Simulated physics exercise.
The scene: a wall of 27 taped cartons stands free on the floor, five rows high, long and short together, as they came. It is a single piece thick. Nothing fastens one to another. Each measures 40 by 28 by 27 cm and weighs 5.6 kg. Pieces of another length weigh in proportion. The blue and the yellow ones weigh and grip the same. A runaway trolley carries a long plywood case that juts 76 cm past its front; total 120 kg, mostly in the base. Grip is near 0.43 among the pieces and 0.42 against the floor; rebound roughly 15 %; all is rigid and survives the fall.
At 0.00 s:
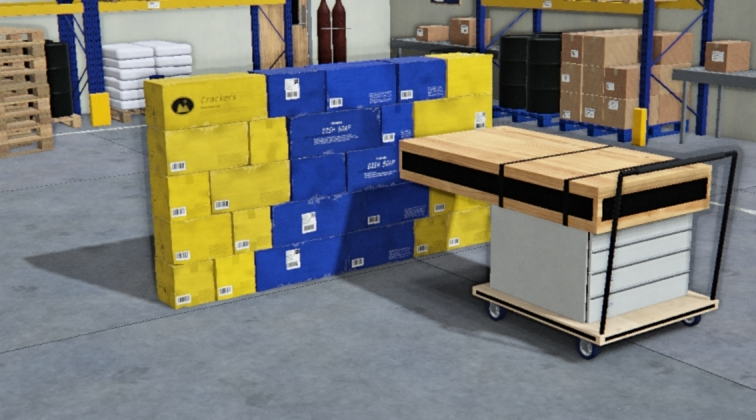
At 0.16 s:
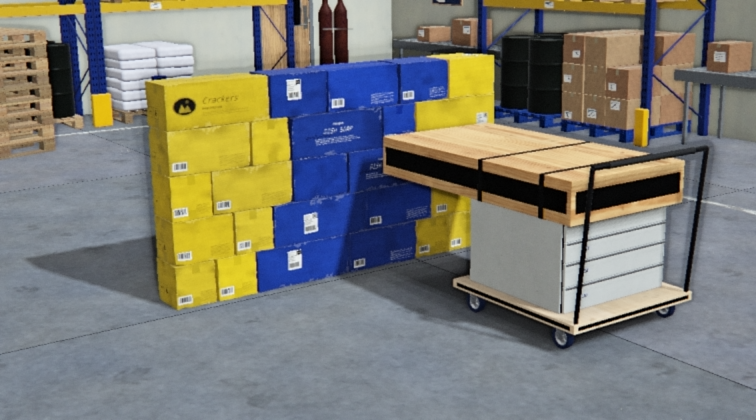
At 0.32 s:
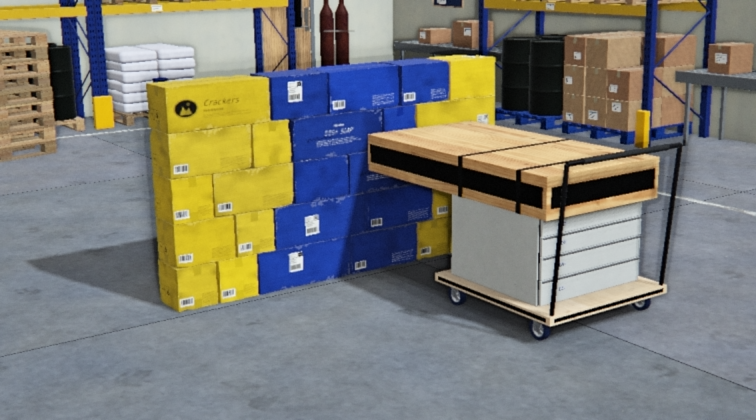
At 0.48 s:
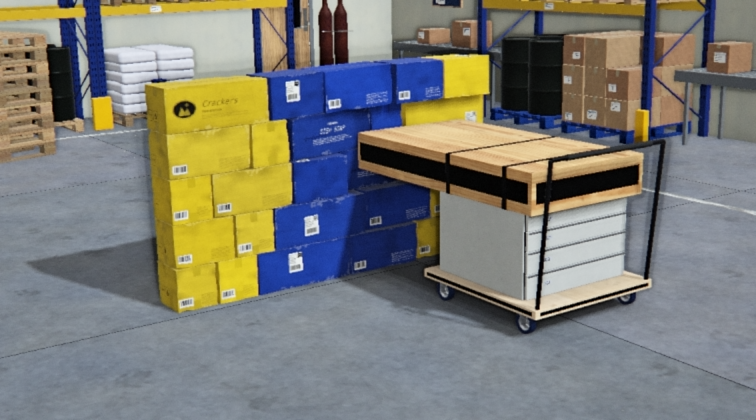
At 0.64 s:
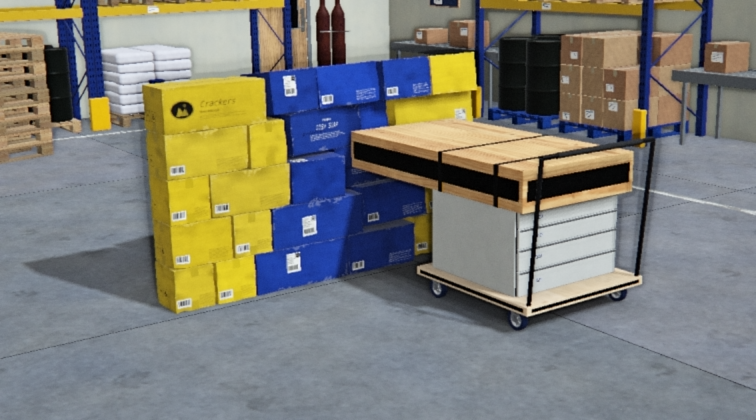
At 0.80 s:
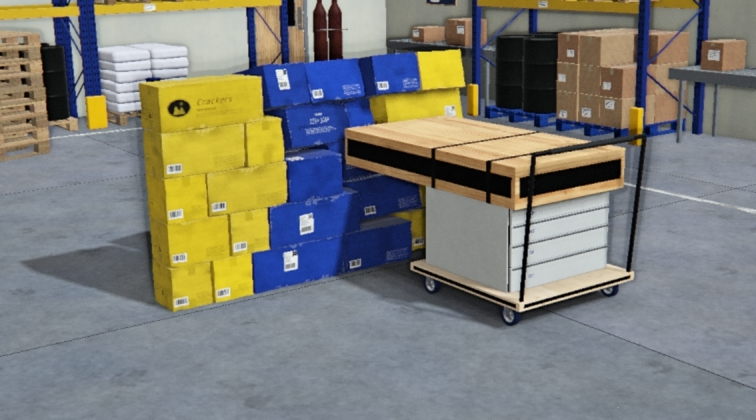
A wall of yellow and blue cartons stood in a warehouse as a loaded cart carrying strapped wooden planks rolled left into its right side, pushing several upper cartons out of line and tilting them.
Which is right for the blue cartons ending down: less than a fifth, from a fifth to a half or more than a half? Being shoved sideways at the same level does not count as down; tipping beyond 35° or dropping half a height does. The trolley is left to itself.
Ending down: Over a half.
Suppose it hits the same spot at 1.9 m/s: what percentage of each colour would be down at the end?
Then yellow 30, blue 60 per cent.
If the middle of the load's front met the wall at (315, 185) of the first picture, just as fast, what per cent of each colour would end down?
Then yellow 0, blue 0 per cent.
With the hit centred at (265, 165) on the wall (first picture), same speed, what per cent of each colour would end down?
Then yellow 50, blue 70 per cent.
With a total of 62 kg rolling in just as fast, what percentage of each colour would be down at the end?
In that case yellow 0, blue 0 per cent.
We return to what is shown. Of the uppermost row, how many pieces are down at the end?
4 of them.
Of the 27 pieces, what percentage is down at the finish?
Near 45 per cent.
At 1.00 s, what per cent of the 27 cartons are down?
At that moment 0 per cent.
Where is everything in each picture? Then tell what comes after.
In the first frame (pixels give the middle of a visible side), load (405, 153) 38 cm short of the wall; top blue carton (362, 87); top yellow carton (217, 102); none has stirred.
Load (388, 149) 18 cm short of the wall; top blue carton (364, 88), in the second frame.
Load (373, 146) just touching; top blue carton (365, 90), in the third frame.
Load (363, 144) 12 cm into the wall's line; top blue carton (360, 88) 58 mm from its place; movement in 11 of them, in the fourth frame.
Load (356, 143) 18 cm into the wall's line; top blue carton (350, 84) 7° from how it stood; steepest lean 7°, the carton at (375, 121); movement in 14 of them, in the fifth frame.
Load (350, 140) 23 cm into the wall's line; top blue carton (336, 80) 15° from how it stood; top yellow carton (213, 104); steepest lean 15°, the carton at (361, 118); movement in 13 of them, in the sixth frame.
After 1.00 s, load 29 cm past the wall's line, still rolling; none of the 11 blue cartons down (0 of 27 in all colours); top blue carton 27° from how it stood.
After 1.24 s, load 34 cm past the wall's line, still rolling; 7 of the 11 blue cartons down (12 of 27 in all colours); top blue carton 51° from how it stood, 33 cm lower.
After 1.52 s, load 39 cm past the wall's line, still rolling; 7 of the 11 blue cartons down (12 of 27 in all colours); top blue carton on its side.
In the end (2.4 s), load 45 cm past the wall's line, stopped; 7 of the 11 blue cartons down (12 of 27 in all colours); top blue carton on its side; top yellow carton unmoved. That is 64 per cent. From the last view, middles, top blue carton near (177, 215), top yellow carton near (202, 102).
